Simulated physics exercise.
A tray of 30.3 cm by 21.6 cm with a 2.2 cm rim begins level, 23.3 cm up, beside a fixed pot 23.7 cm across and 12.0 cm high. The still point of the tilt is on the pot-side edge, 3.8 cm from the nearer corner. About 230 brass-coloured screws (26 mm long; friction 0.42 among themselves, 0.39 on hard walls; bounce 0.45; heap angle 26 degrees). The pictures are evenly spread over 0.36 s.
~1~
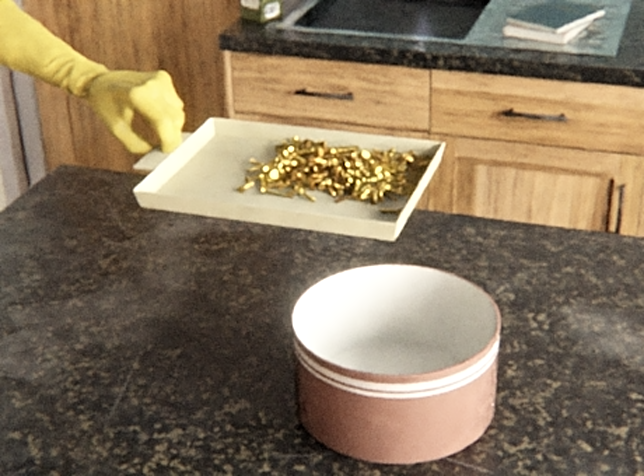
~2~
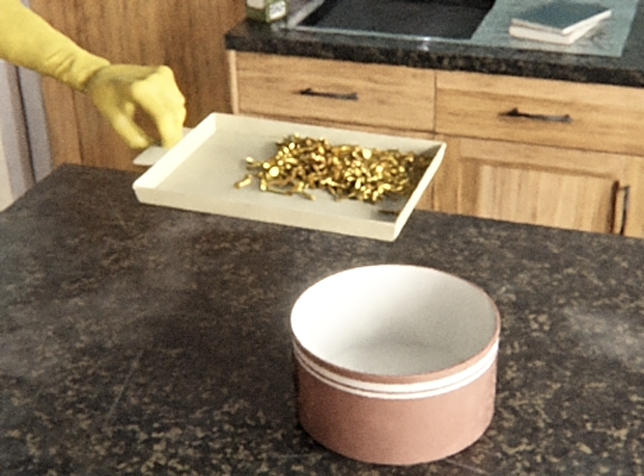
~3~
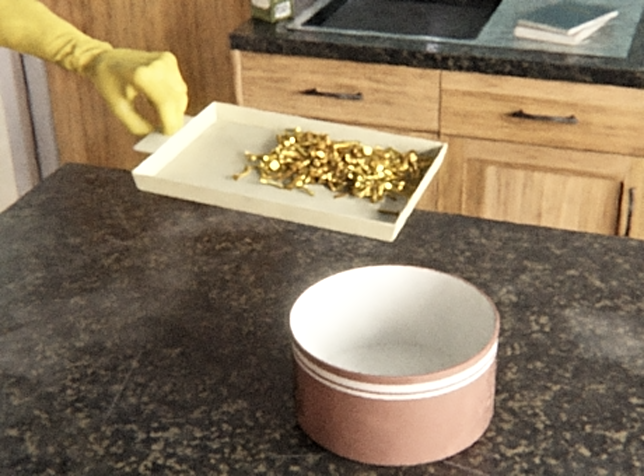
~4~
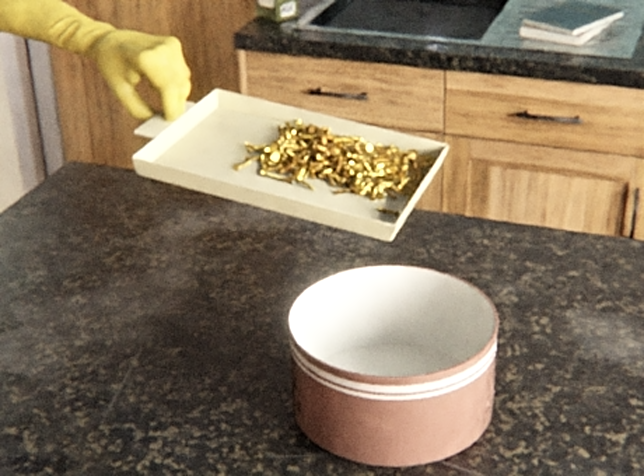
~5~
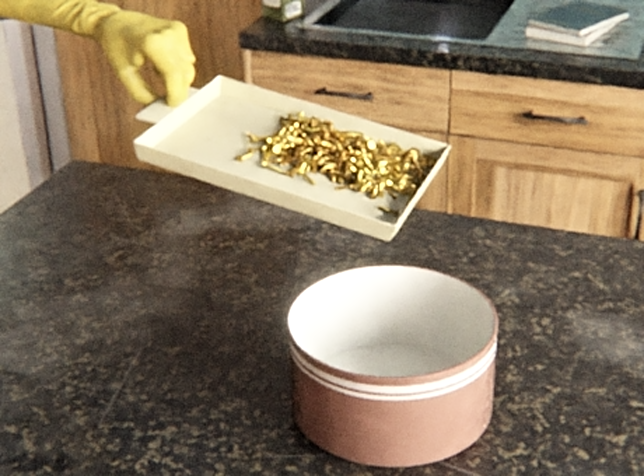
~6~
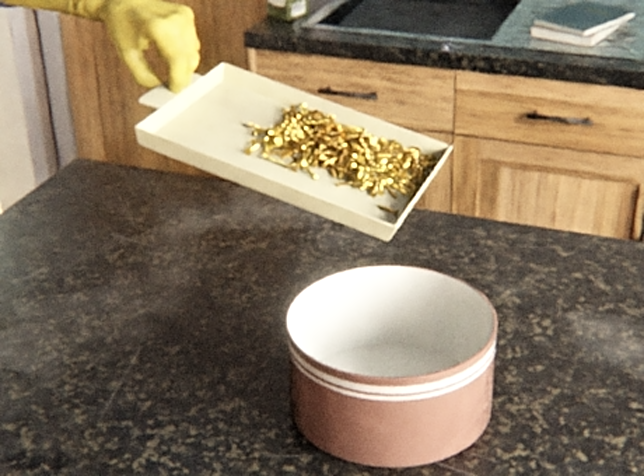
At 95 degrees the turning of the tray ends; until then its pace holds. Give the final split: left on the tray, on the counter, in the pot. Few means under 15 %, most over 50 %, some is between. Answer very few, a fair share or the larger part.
Tray: Very few, counter: The larger part, pot: A fair share.
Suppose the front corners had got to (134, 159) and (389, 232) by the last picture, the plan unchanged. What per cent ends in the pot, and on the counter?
Pot 100, counter 0.
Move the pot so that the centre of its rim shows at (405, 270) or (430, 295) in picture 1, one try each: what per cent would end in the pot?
About 85 and 80 per cent.
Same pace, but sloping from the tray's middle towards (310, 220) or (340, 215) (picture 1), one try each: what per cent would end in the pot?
About 100 and 100 per cent.
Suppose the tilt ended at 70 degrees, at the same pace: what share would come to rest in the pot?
Then about 20 per cent.
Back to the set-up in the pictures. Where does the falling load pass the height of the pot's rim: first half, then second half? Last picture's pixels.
At about (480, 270), then at (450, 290).
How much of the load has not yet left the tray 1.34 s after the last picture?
Roughly 80 per cent.
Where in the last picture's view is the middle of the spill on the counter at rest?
At about (503, 343).
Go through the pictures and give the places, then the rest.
In the first picture, tray tilt 0 degrees, front corners at (139, 189) and (394, 222); middle of the pieces at (339, 169); pot at (395, 315).
In the second picture, tray tilt 1 degrees, front corners at (139, 184) and (393, 222); middle of the pieces at (339, 167).
In the third picture, tray tilt 4 degrees, front corners at (138, 171) and (393, 223), lowest corner right back; middle of the pieces at (340, 164).
In the fourth picture, tray tilt 7 degrees, front corners at (138, 156) and (393, 223), lowest corner right back; middle of the pieces at (340, 159).
In the fifth picture, tray tilt 11 degrees, front corners at (140, 141) and (393, 223), lowest corner right back; middle of the pieces at (342, 154).
In the sixth picture, tray tilt 14 degrees, front corners at (142, 127) and (393, 223), lowest corner right back; middle of the pieces at (343, 149); pot at (391, 317).
Then, 0.80 s after the last picture, tilt 52 degrees; the tray holds 100 %, the pot 0 %.
Then, 1.34 s after the last picture, tilt 77 degrees; the tray holds 80 %, the pot 0 %.
Then, 1.94 s after the last picture, tilt 95 degrees; the tray holds 0 %, the pot 35 %.
In the end, tray 0 %, counter 60 %, pot 40 %.
